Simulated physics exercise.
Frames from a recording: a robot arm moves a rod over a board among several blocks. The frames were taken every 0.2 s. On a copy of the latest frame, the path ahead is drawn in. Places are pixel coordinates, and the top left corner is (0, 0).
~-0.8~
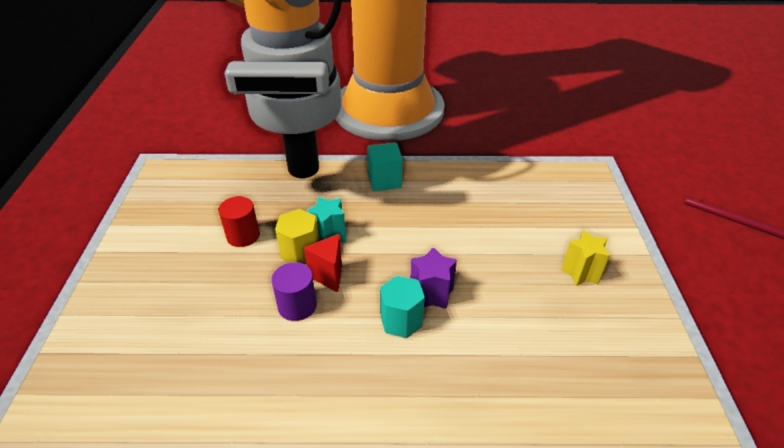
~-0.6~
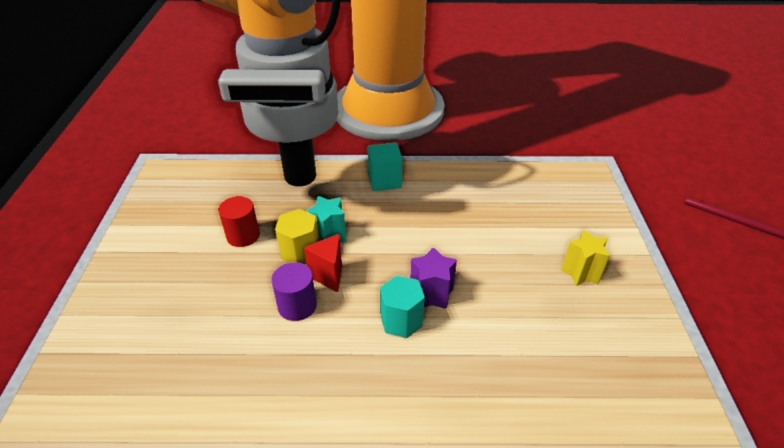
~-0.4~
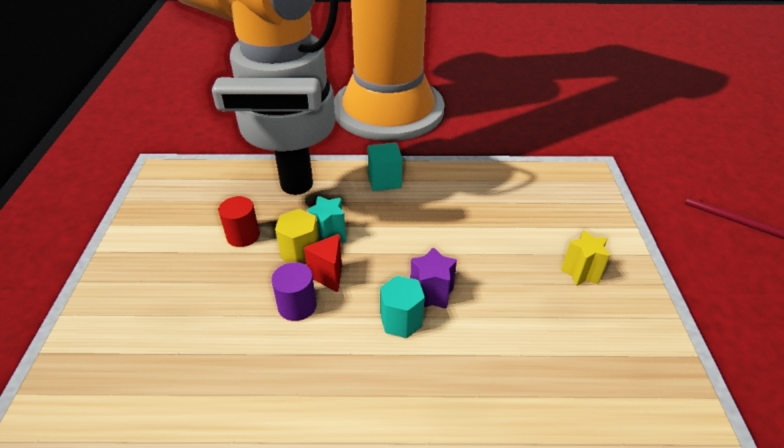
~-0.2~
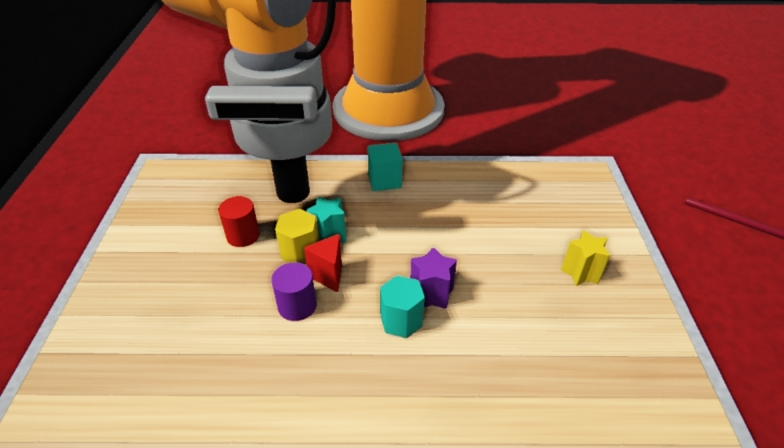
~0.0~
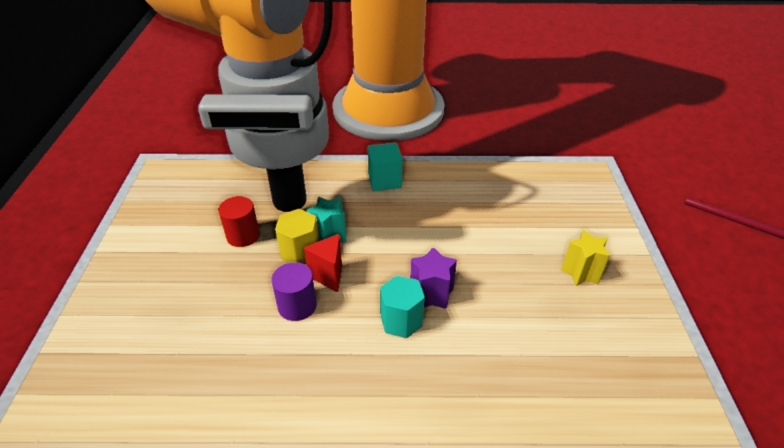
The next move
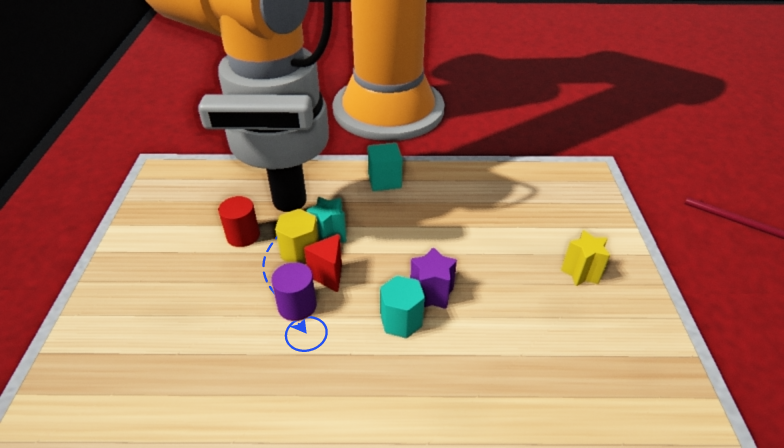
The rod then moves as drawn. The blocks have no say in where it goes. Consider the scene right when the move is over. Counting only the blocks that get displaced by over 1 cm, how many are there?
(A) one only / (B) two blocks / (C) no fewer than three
Option B.
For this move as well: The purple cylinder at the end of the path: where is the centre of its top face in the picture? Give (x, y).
Located at (343, 311).
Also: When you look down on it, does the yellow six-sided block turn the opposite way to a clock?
Yes, that is what happens.
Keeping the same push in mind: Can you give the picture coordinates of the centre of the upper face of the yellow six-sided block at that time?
At roughly (299, 239).
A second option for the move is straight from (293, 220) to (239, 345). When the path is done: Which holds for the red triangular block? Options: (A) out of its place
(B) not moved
A - out of its place.
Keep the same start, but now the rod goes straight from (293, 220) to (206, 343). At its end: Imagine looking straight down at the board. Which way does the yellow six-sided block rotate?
That block twists counter-clockwise.
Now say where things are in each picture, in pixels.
In the first frame, lower end of the rod (304, 170), tops of blocks, red cylinder (236, 207), purple cylinder (292, 277), yellow six-sided block (296, 223), red triangular block (326, 248).
In the second frame, rod (301, 178), blocks as before.
In the third frame, rod (297, 186), blocks as before.
In the fourth frame, rod (294, 194), blocks as before.
In the fifth frame, rod (290, 203), red cylinder (236, 207), purple cylinder (292, 277), yellow six-sided block (296, 223), red triangular block (326, 248).
The drawn path runs from (293, 220) via (266, 255) and (275, 294), ending at (306, 334).
The first path, step by step. One third of the way, rod (262, 238); yellow six-sided block (294, 234), turned 55° anticlockwise.
Two thirds of the way, rod (272, 277); purple cylinder (299, 283); yellow six-sided block (299, 239), turned 90° anticlockwise; red triangular block (330, 250), turned 15° anticlockwise.
At the end, rod (303, 316); red cylinder not moved; purple cylinder (343, 311); yellow six-sided block (299, 239), turned 90° anticlockwise; red triangular block (330, 250), turned 15° anticlockwise.
